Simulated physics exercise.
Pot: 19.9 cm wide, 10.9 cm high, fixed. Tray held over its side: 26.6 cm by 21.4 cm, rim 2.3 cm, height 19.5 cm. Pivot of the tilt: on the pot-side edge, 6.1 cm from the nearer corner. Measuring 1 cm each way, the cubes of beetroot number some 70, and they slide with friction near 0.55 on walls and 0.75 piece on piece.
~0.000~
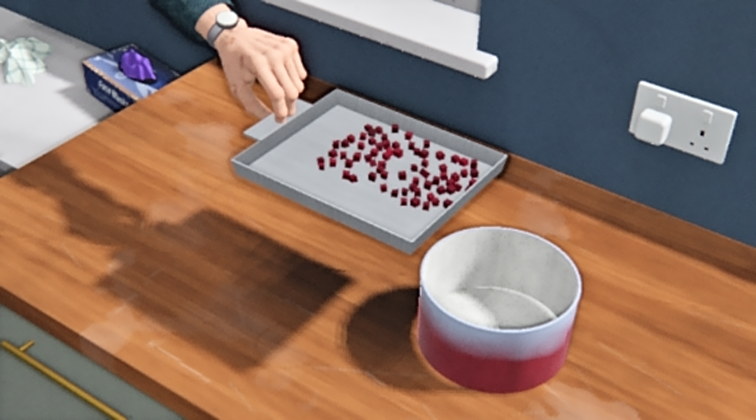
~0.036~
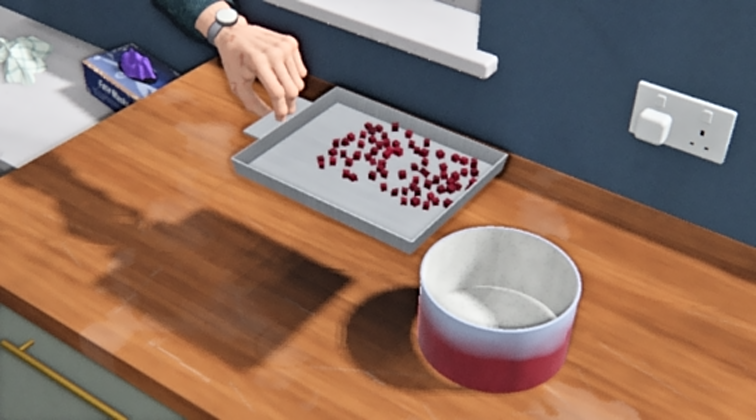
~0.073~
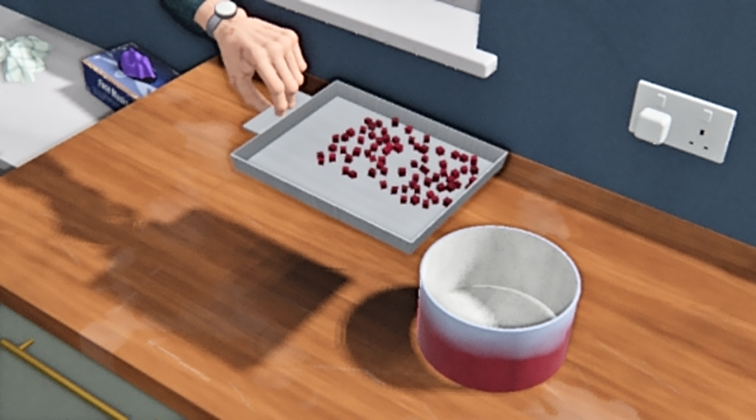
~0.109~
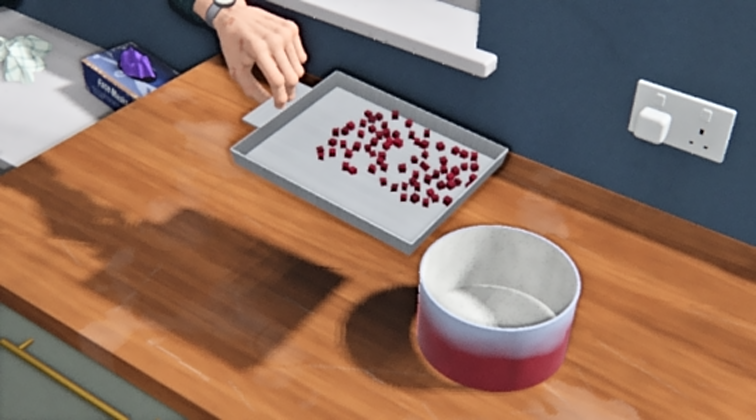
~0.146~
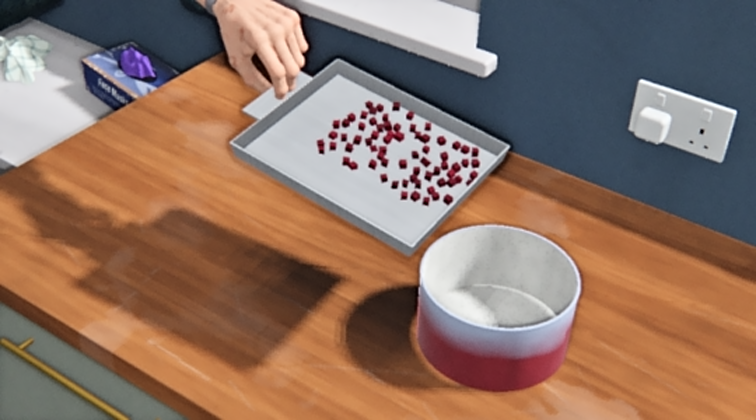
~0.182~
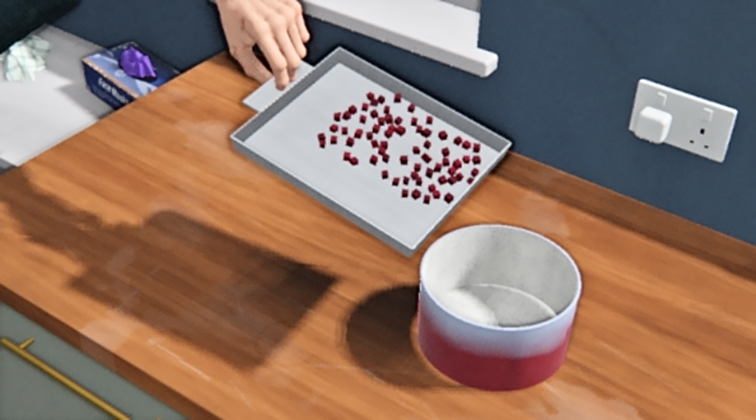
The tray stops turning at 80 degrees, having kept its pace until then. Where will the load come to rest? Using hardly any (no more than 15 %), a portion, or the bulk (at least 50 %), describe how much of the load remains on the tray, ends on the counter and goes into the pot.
Tray: A portion, counter: The bulk, pot: Hardly any.
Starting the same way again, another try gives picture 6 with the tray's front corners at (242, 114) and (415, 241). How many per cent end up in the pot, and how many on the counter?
Per cent by place - pot 55, counter 10.
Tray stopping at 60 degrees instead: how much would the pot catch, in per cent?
0 percent.
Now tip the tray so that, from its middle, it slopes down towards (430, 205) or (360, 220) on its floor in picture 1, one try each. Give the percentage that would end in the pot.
Near 40 and 0 per cent, in that order.
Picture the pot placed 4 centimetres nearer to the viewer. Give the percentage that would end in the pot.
I'd say some 20 per cent would end up there.
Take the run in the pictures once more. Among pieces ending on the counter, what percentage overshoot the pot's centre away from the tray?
70 %.
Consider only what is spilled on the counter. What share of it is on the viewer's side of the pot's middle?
About 100 percent of the spill.
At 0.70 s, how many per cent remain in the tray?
Roughly 100 per cent.
After 0.49 s, tilt 46 degrees; the tray holds 100 %, the pot 0 %.
After 0.70 s, tilt 68 degrees; the tray holds 100 %, the pot 0 %.
Then, at 1.02 s, tilt 80 degrees; the tray holds 40 %, the pot 0 %.
By 2.4 s all is still; tray 25 %, counter 70 %, pot 0 %.
